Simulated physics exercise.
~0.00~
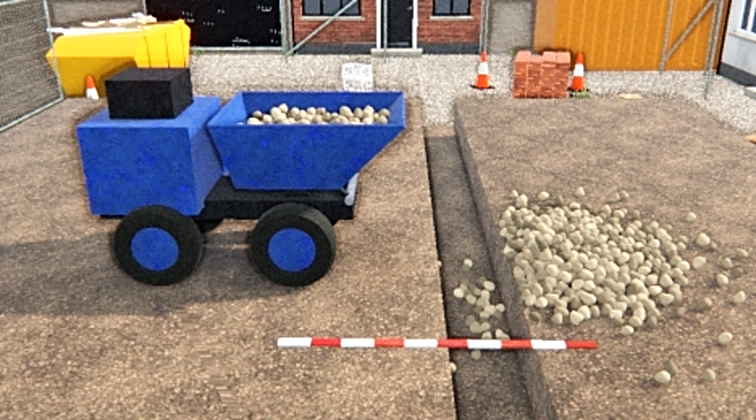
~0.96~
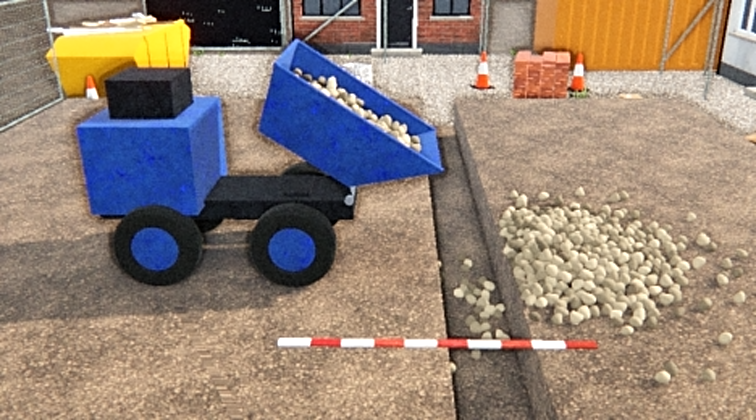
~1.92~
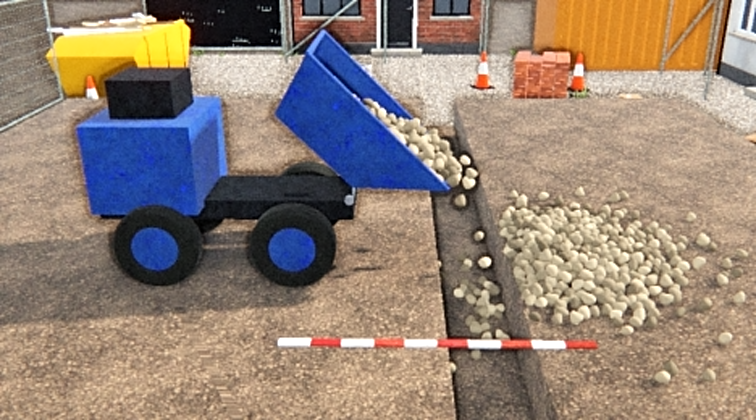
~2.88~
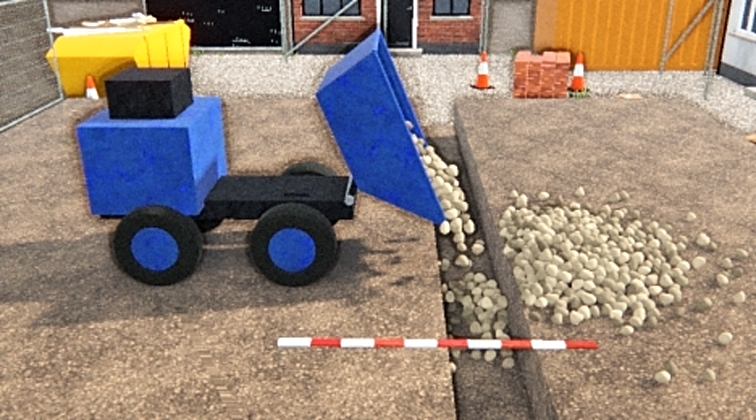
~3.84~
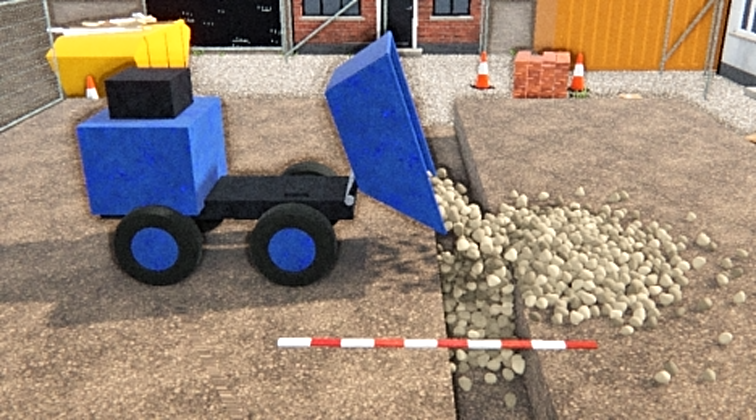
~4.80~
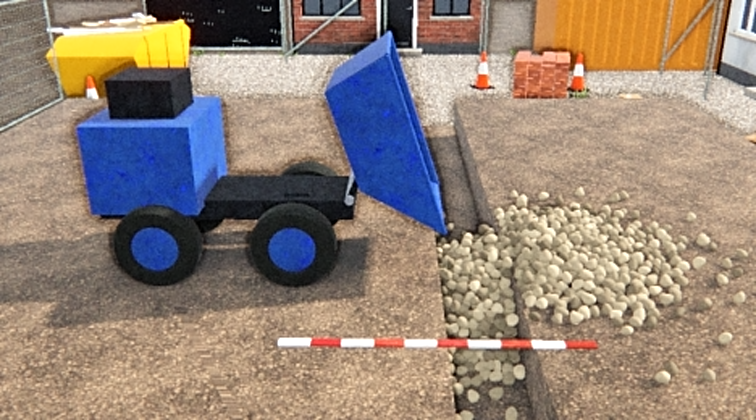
A blue dumper tips its skip to the right, emptying pale stones into the trench.
